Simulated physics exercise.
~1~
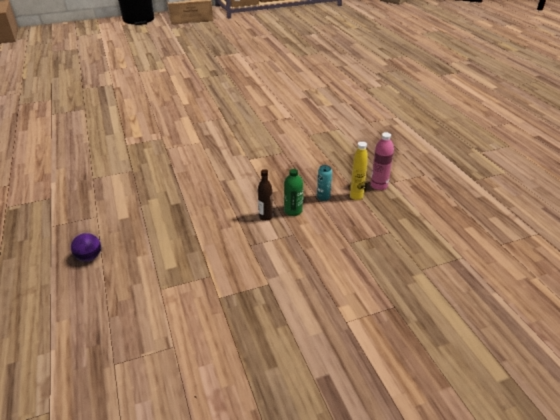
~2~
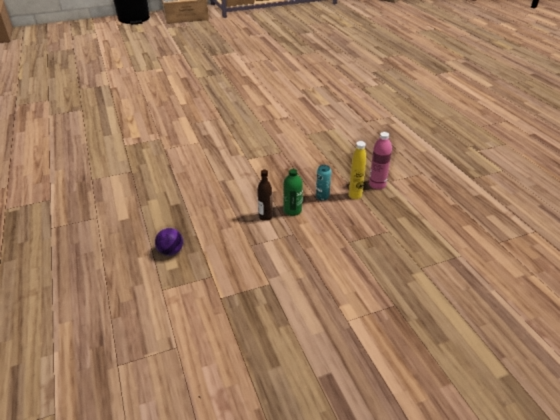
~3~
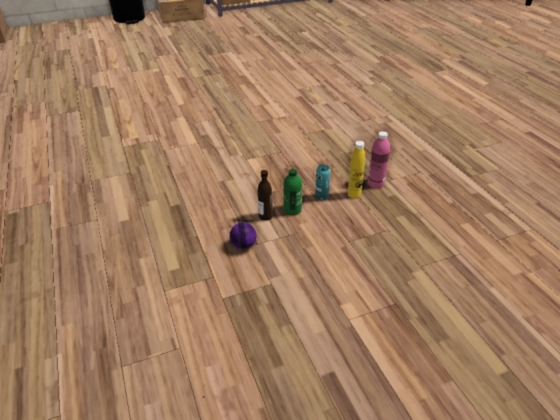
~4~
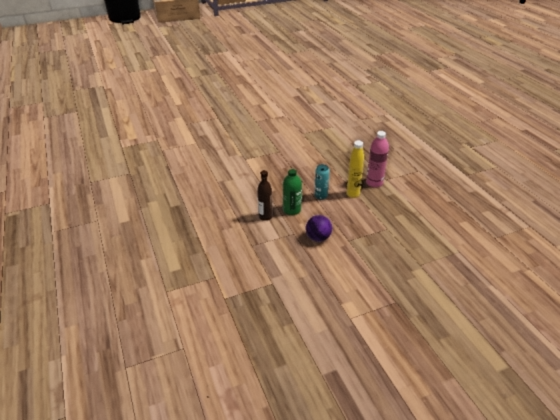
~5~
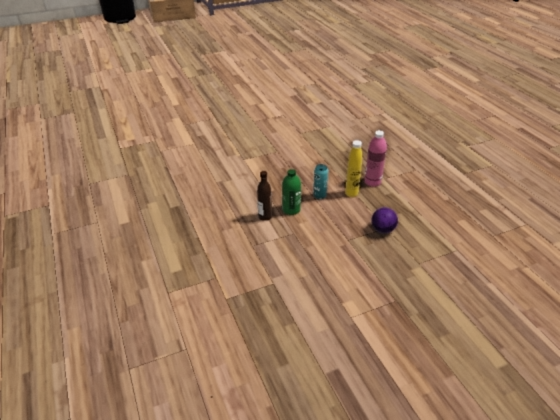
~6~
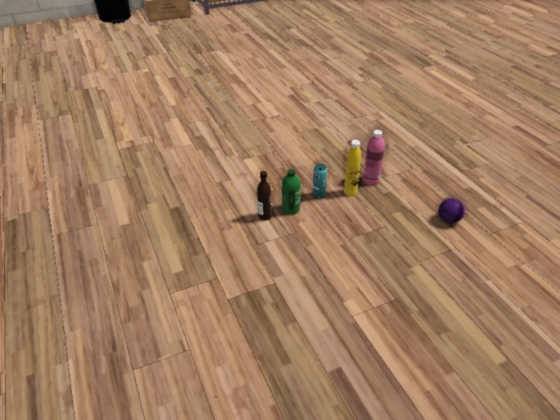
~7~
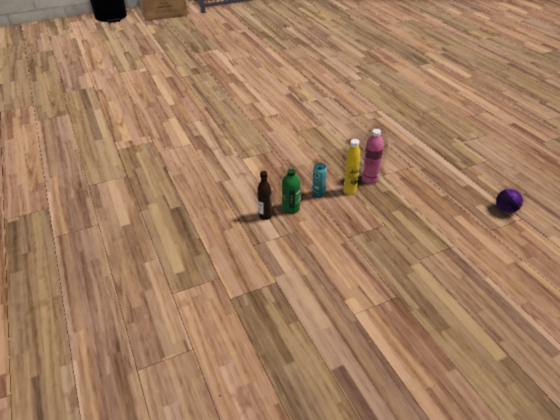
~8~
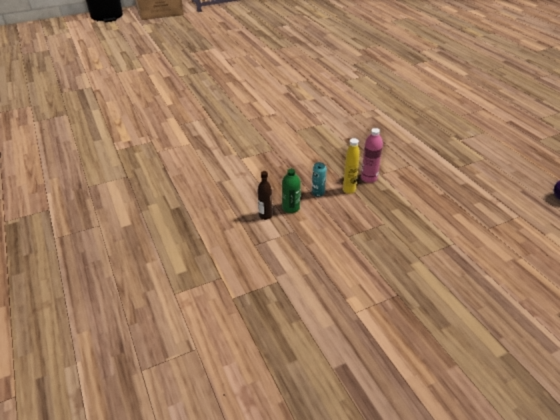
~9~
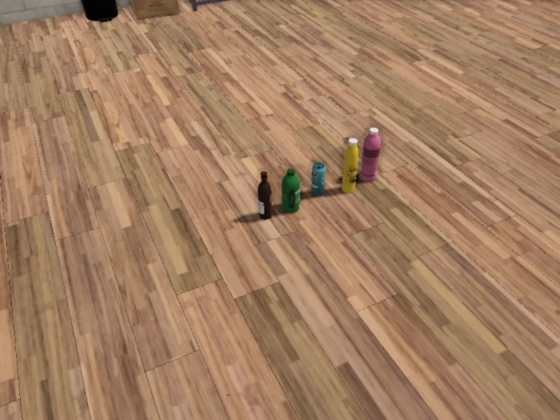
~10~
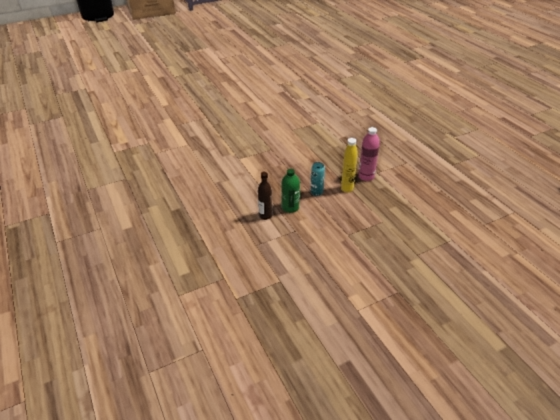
On a wooden floor, a purple ball rolled from left to right, passing in front of a brown bottle, a green bottle, a turquoise can, a yellow bottle and a pink bottle, then left view, and all five were still standing at the end.
